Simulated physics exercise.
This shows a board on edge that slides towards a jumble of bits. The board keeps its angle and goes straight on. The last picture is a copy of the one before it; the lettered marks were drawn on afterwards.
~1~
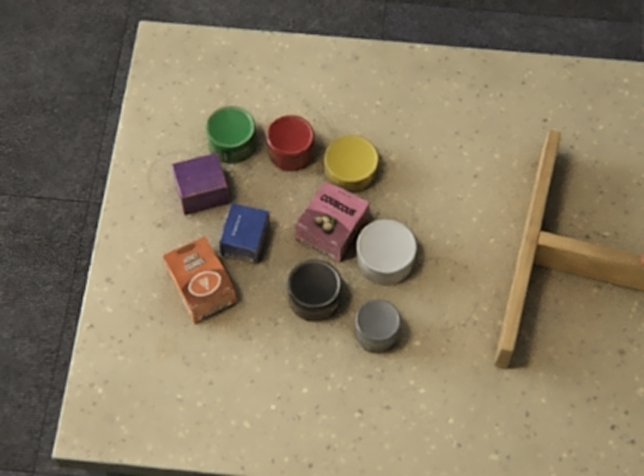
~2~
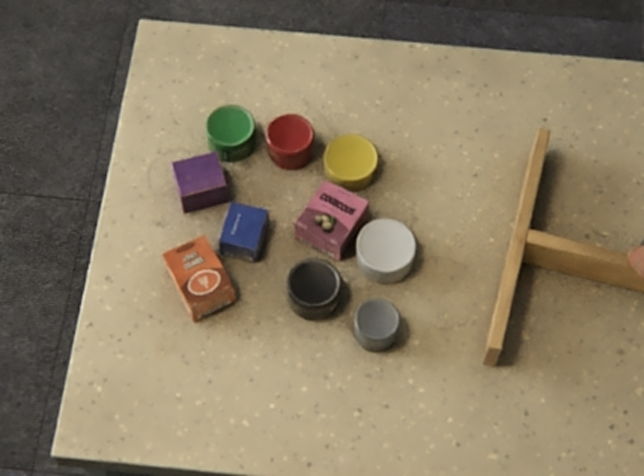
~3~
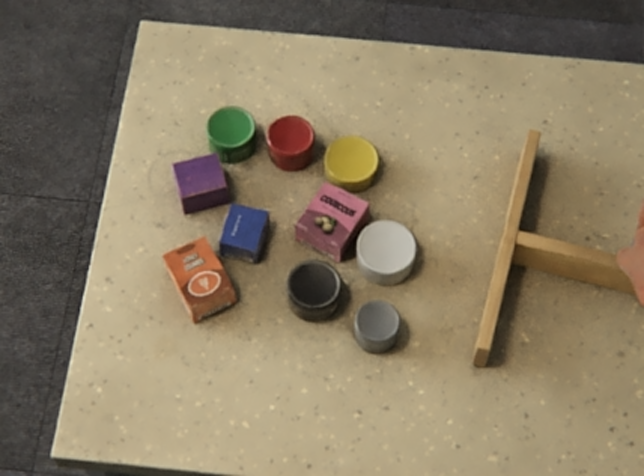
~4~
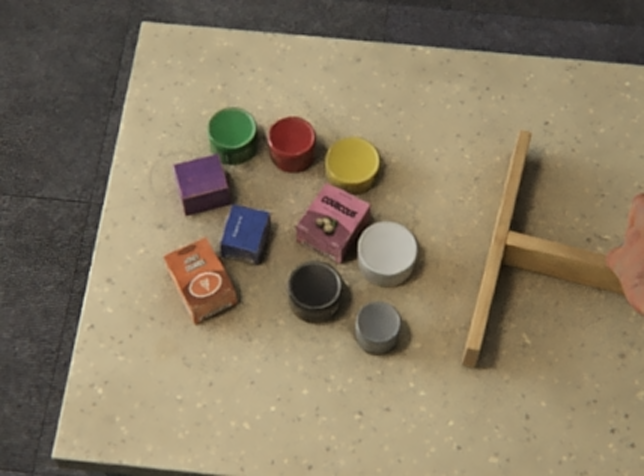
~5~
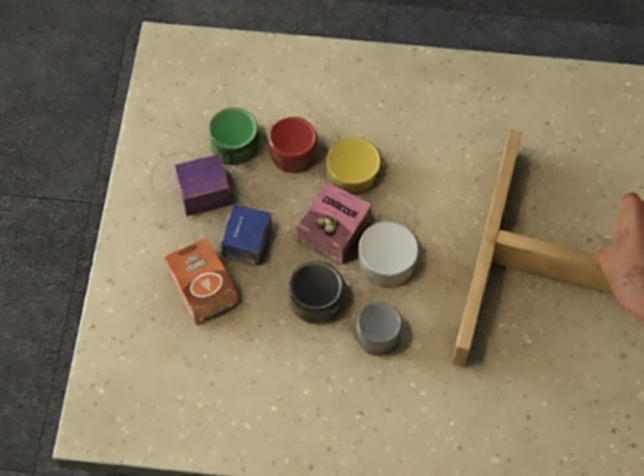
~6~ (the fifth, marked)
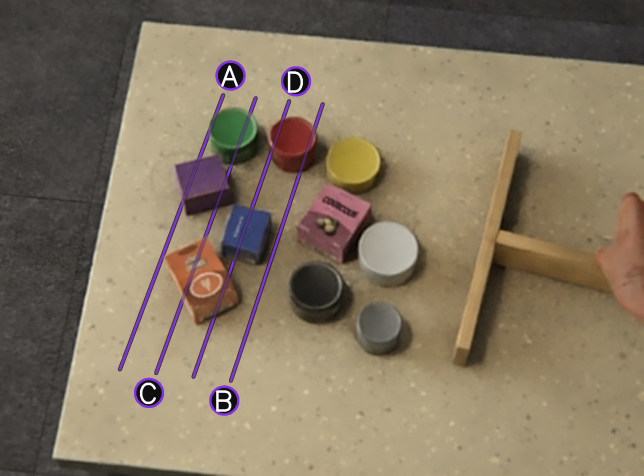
A wooden board on edge, with a handle held by a hand at the right, slid slowly a short way left across a speckled tabletop towards colourful tubs and small boxes, which stayed put.
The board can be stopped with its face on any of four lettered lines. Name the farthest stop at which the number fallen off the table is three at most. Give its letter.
Line A.
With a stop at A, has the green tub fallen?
No.
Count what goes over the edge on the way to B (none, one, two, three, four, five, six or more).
By then, none.
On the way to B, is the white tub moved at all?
Yes.
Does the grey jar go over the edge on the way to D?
By then, no.
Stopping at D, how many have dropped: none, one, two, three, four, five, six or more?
The count is none.
On the copy, A at (174, 225); B at (279, 235); C at (209, 228); D at (244, 231).
On A. First, board (377, 223); grey jar (321, 324); black jar (295, 285).
Then, board (265, 213); purple block (176, 183); orange packet (159, 287).
Finally, board (176, 204); purple block over the edge; orange packet over the edge; three fallen.
By contrast, B is within the limit but short; C is within the limit but short; D is within the limit but short.
